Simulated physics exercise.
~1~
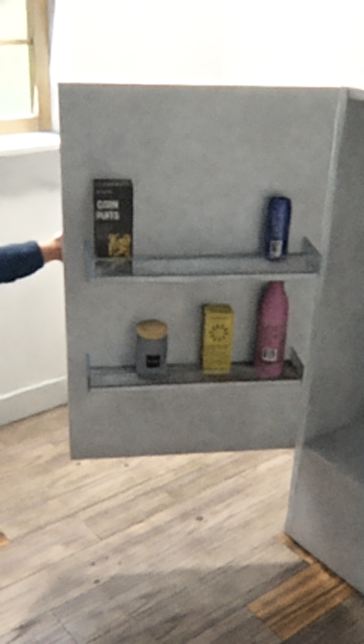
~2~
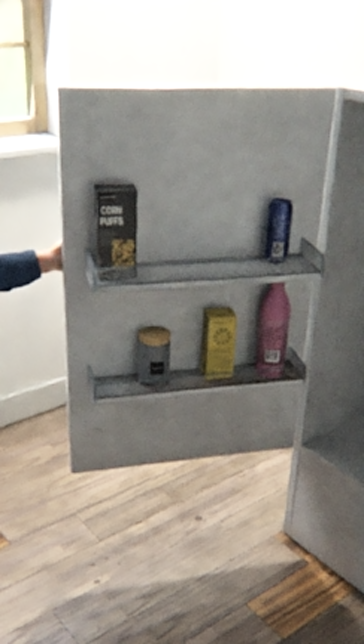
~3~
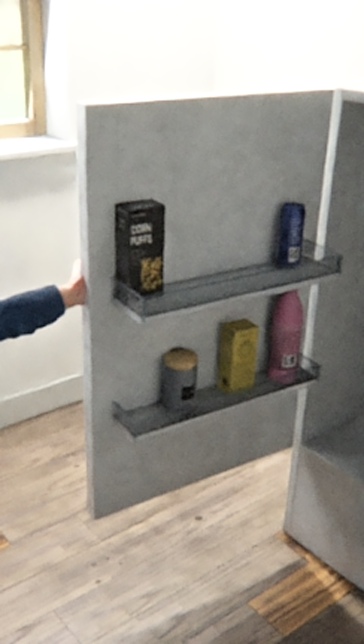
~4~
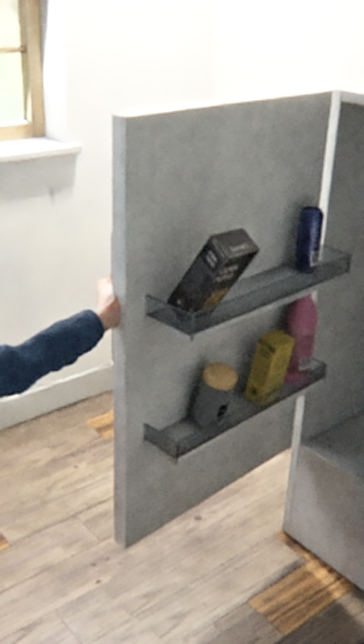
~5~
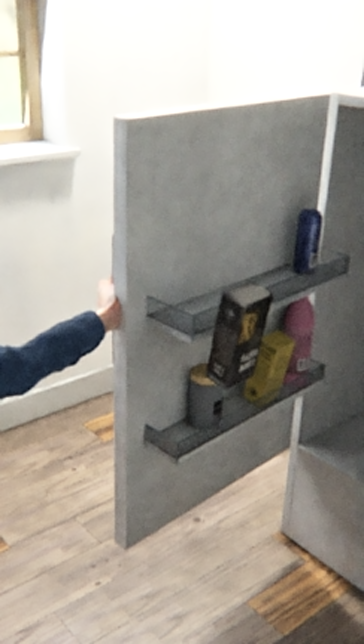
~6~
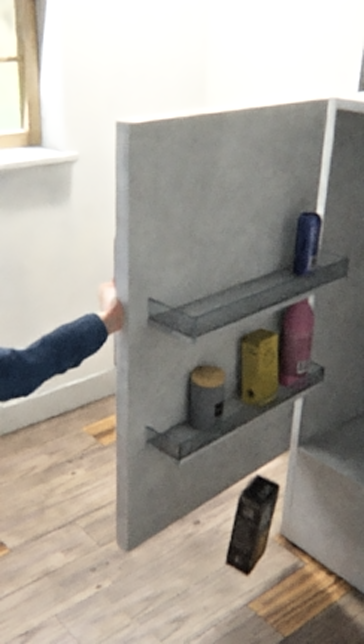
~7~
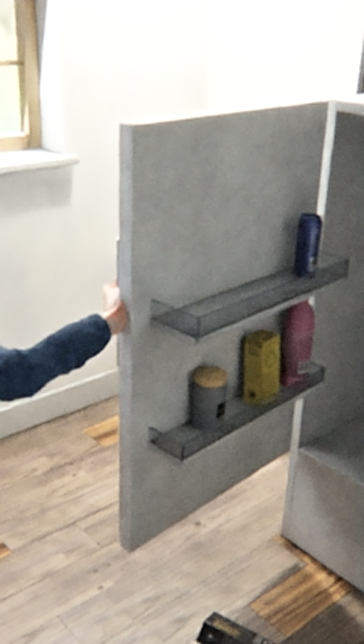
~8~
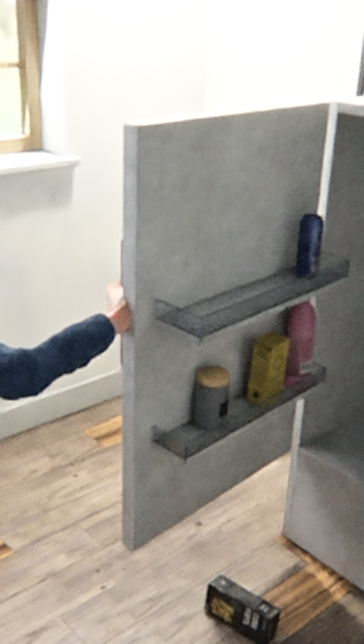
In the video, a hand swings a grey door with two racks of containers and stops it, and the black carton on the upper rack tips over the rail, drops and ends on its side on the floor, while the blue can, grey jar, yellow carton and pink bottle stay racked.
